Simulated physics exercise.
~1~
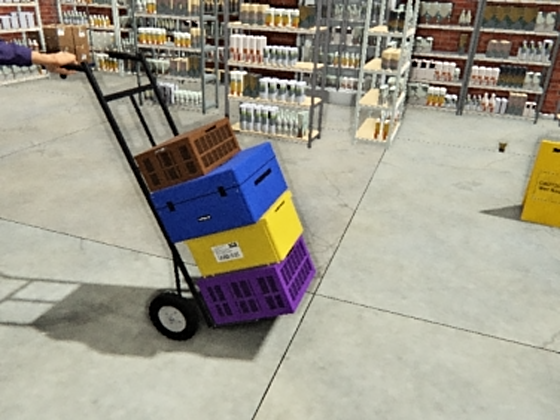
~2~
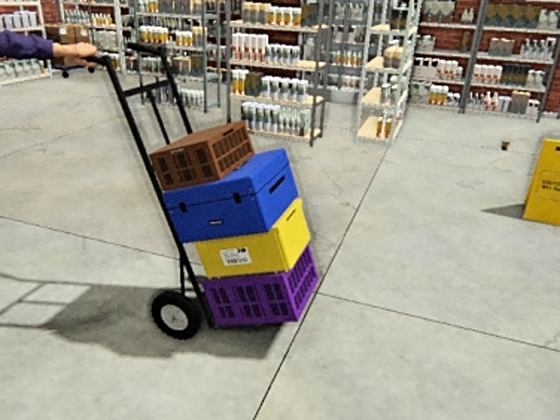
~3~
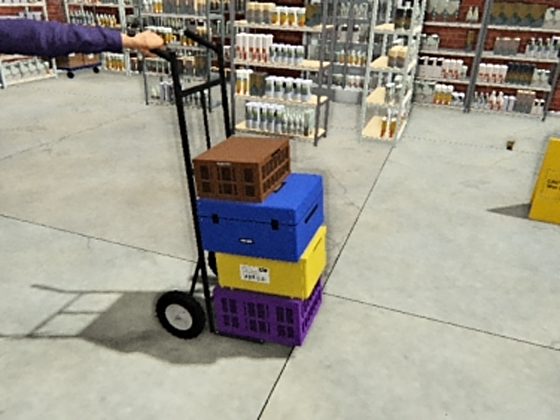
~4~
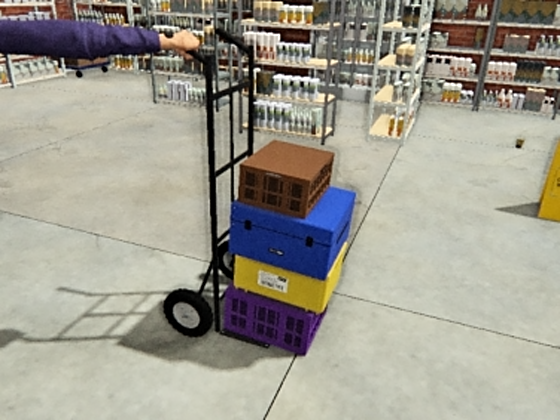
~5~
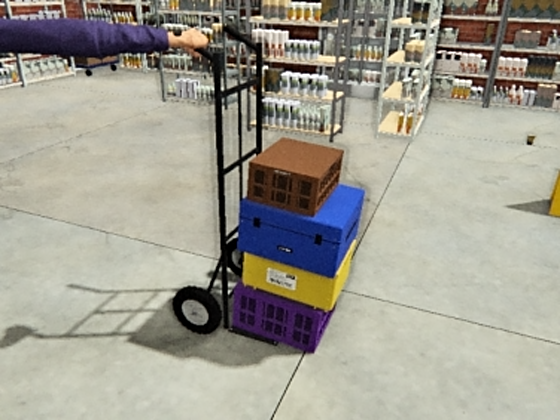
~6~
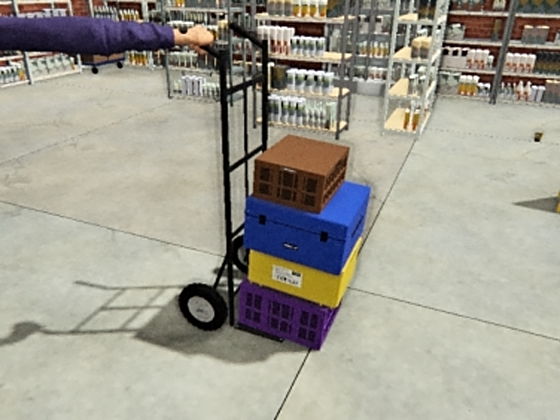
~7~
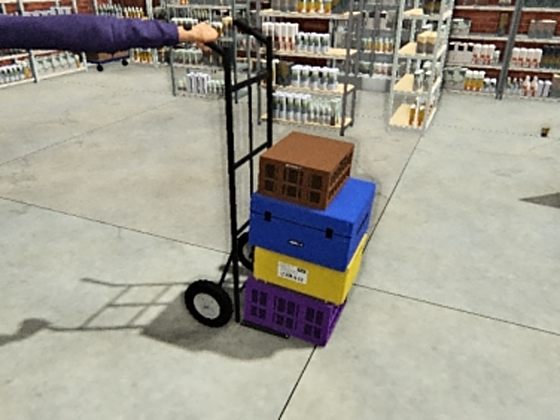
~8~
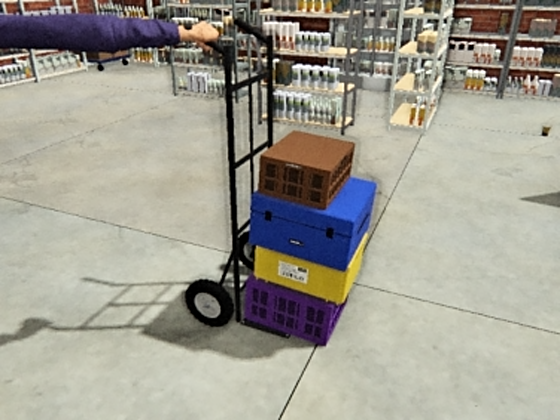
A black hand truck leans back toward the left, held at its handle by a purple-sleeved arm and carrying a stack of four containers on a concrete floor before shelves of bottles. The arm pushes the handle to the right, swinging the truck up from its tilt. The brown crate, blue toolbox, yellow tote and purple crate swing with it, the top ones travelling farthest. The truck comes upright and stops, while the view pans slightly left. It ends standing still, the hand on the handle and all four containers still stacked.
